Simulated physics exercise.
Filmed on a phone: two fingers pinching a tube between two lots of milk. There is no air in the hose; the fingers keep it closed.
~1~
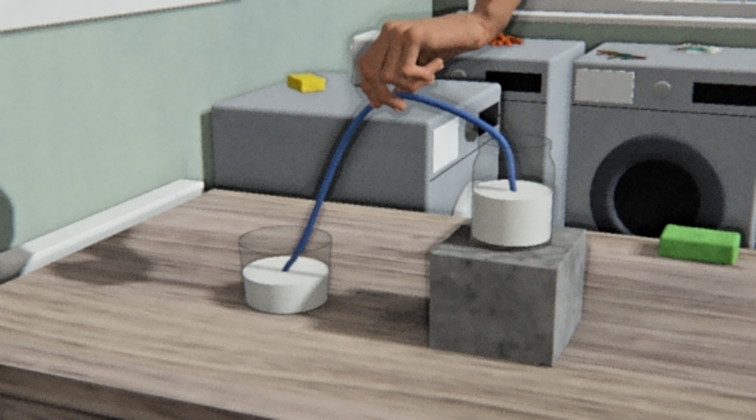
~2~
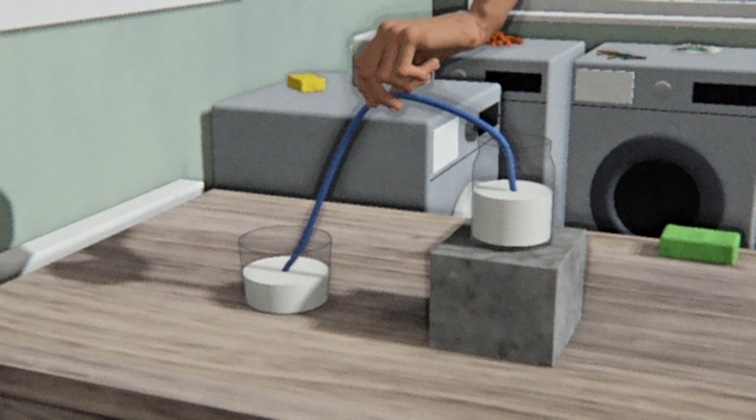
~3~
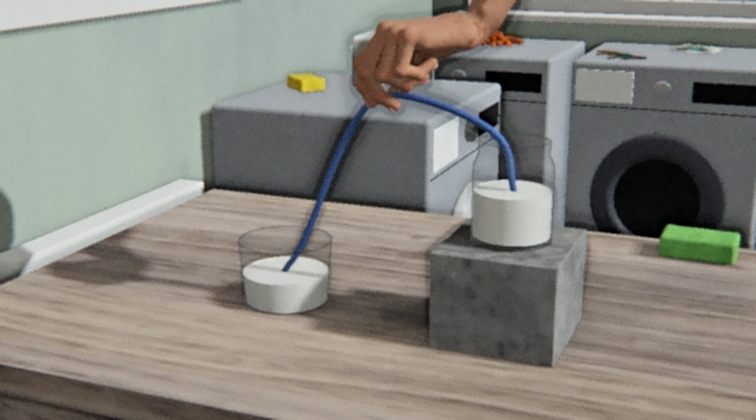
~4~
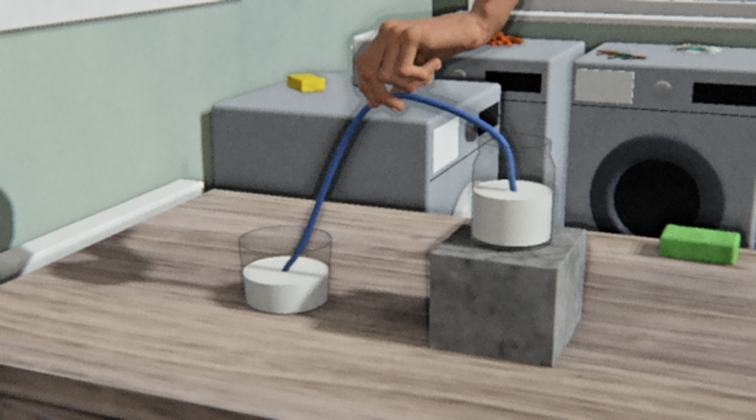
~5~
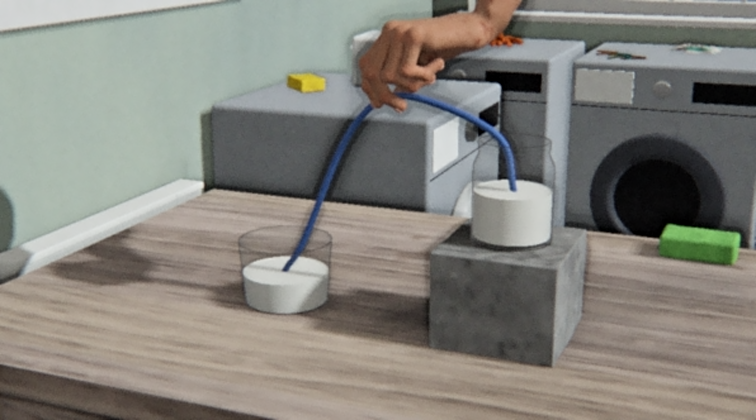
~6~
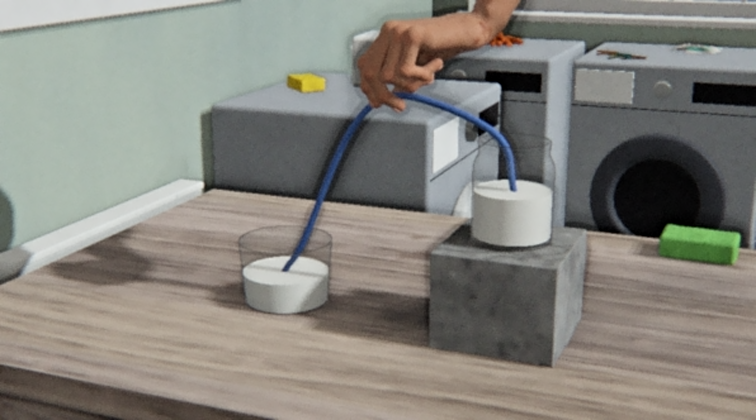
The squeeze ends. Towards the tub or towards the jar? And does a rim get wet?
The milk goes into the left one; the receiving one stays below its rim.
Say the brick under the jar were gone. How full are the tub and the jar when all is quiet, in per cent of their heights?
First 55 %, second 35 %.
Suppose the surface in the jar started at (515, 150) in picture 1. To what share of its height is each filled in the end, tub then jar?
First 100 %, second 10 %.
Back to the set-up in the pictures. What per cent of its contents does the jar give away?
Close to 75 %.
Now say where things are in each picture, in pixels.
In the first picture, fingers on the hose; tub (286, 269) about half full, on the top itself; jar (513, 188) about half full, up on the brick.
In the second picture, still shut; tub about half full, surface at (286, 271); jar about half full, surface at (513, 191).
In the third picture, the hose is pinched; tub (286, 269) about half full; jar (513, 188) about half full.
In the fourth picture, nothing flows; tub about half full, surface at (286, 271); jar about half full, surface at (513, 191).
In the fifth picture, fingers on the hose; tub (286, 269) about half full, on the top itself; jar (513, 188) about half full, up on the brick.
In the sixth picture, still shut; tub about half full, surface at (286, 271); jar about half full, surface at (513, 191).
A moment on, the tub is about half full; the jar is about a third full.
Further on, the tub is about two thirds full; the jar is about a quarter full.
When it is over, the tub is about three quarters full; the jar is nearly empty.
